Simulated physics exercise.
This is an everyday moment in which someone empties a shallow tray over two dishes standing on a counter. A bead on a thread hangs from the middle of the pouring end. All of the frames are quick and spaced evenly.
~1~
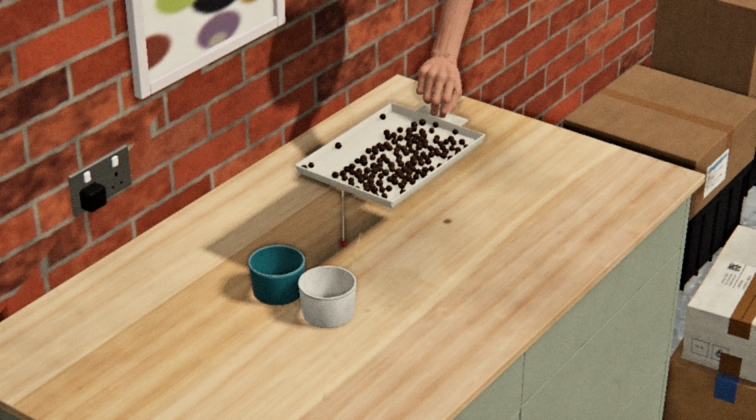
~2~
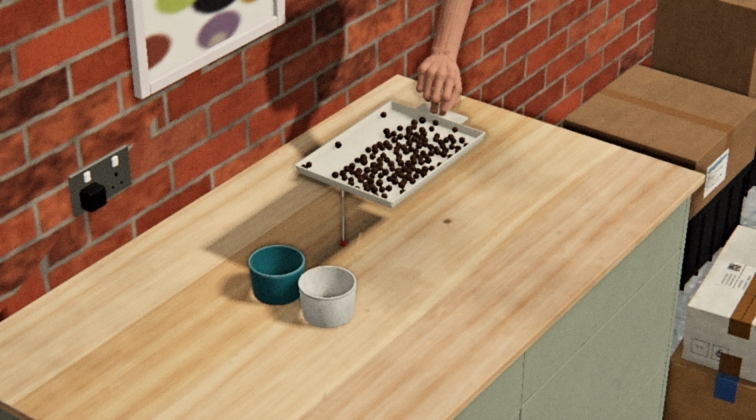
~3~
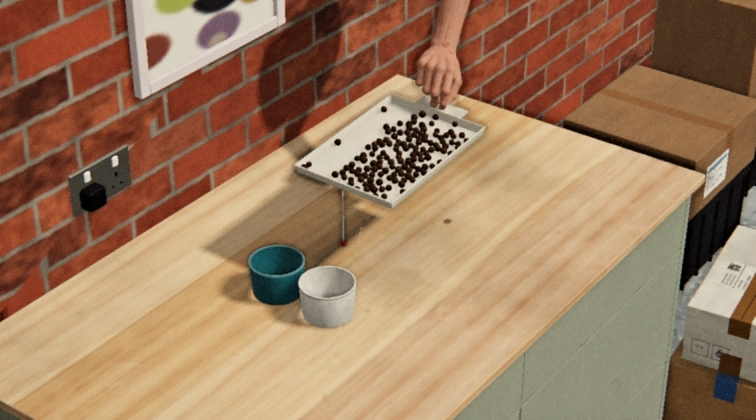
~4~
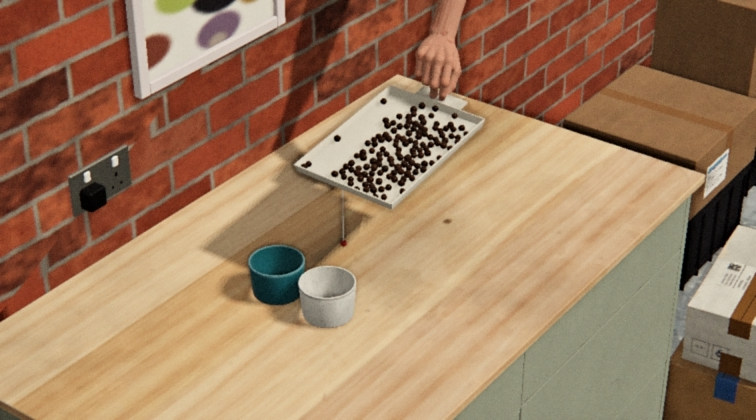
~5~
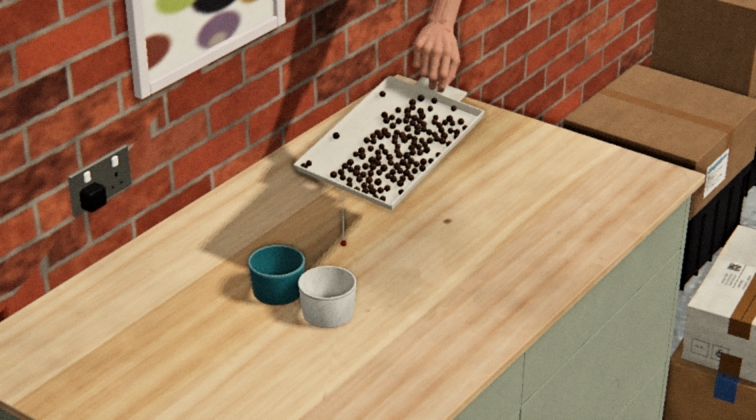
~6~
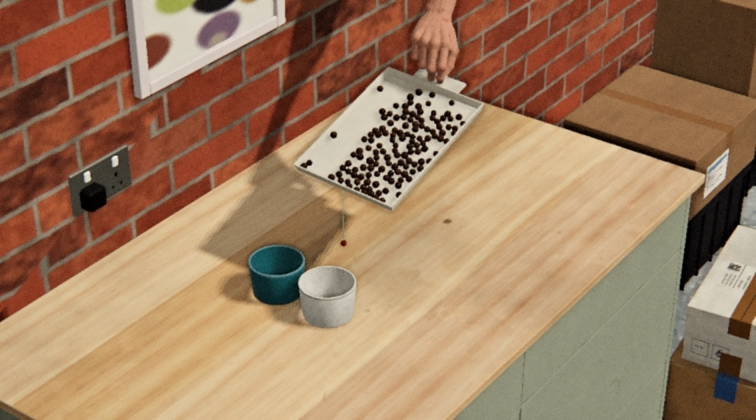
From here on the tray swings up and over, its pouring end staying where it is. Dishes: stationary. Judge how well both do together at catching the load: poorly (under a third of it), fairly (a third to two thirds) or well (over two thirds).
Together they do poorly.
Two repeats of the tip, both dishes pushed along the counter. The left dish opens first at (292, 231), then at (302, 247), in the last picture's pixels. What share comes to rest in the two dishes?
About 10% on the first try and 50% on the second.
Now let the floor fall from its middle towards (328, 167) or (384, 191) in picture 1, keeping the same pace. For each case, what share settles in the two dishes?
I'd expect around 0 in a hundred first and around 0 in a hundred second.
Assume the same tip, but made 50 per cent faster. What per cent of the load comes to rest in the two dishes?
Roughly 20%.
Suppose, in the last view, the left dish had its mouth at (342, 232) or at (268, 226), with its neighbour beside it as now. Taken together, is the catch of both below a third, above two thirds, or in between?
Try 1 - less than a third; try 2 - under a third.
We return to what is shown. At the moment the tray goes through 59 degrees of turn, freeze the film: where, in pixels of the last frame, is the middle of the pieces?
The load is centred near (363, 189).
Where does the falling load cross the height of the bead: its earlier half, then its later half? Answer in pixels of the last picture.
(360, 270), then (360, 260).
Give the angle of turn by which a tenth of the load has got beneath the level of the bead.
I'd say it is tilted about 60°.
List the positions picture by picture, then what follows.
Corners of the pouring end at (298, 165) and (392, 200), level; middle of the load at (399, 157), chocolate balls; left dish at (260, 286); right dish at (310, 308); bead on its thread at (344, 243), in the first frame.
Corners of the pouring end at (298, 165) and (391, 200), level; middle of the load at (399, 157), in the second frame.
Corners of the pouring end at (298, 164) and (391, 201), tipped barely, lowest at the right corner; middle of the load at (399, 154), in the third frame.
Corners of the pouring end at (298, 164) and (391, 202), tipped a little, lowest at the right corner; middle of the load at (399, 150), in the fourth frame.
Corners of the pouring end at (297, 164) and (391, 203), tipped a little, lowest at the right corner; middle of the load at (398, 147), in the fifth frame.
Corners of the pouring end at (297, 163) and (391, 204), tipped clearly, lowest at the right corner; middle of the load at (396, 146), nearly all on the move; left dish at (260, 286); right dish at (310, 308), in the sixth frame.
Soon, tray tipped steeply; most on the tray; a stray few in the right dish; a small part outside both; a small part in the air.
A while on, tray tipped right over; a stray few on the tray; a small part in the right dish; a stray few in the left dish; most outside both; a small part in the air.
Towards the end, tray tipped past a quarter turn; a small part in the right dish; a stray few in the left dish; most outside both.
Finally, tray tipped past a quarter turn; a small part in the right dish; a stray few in the left dish; most outside both.
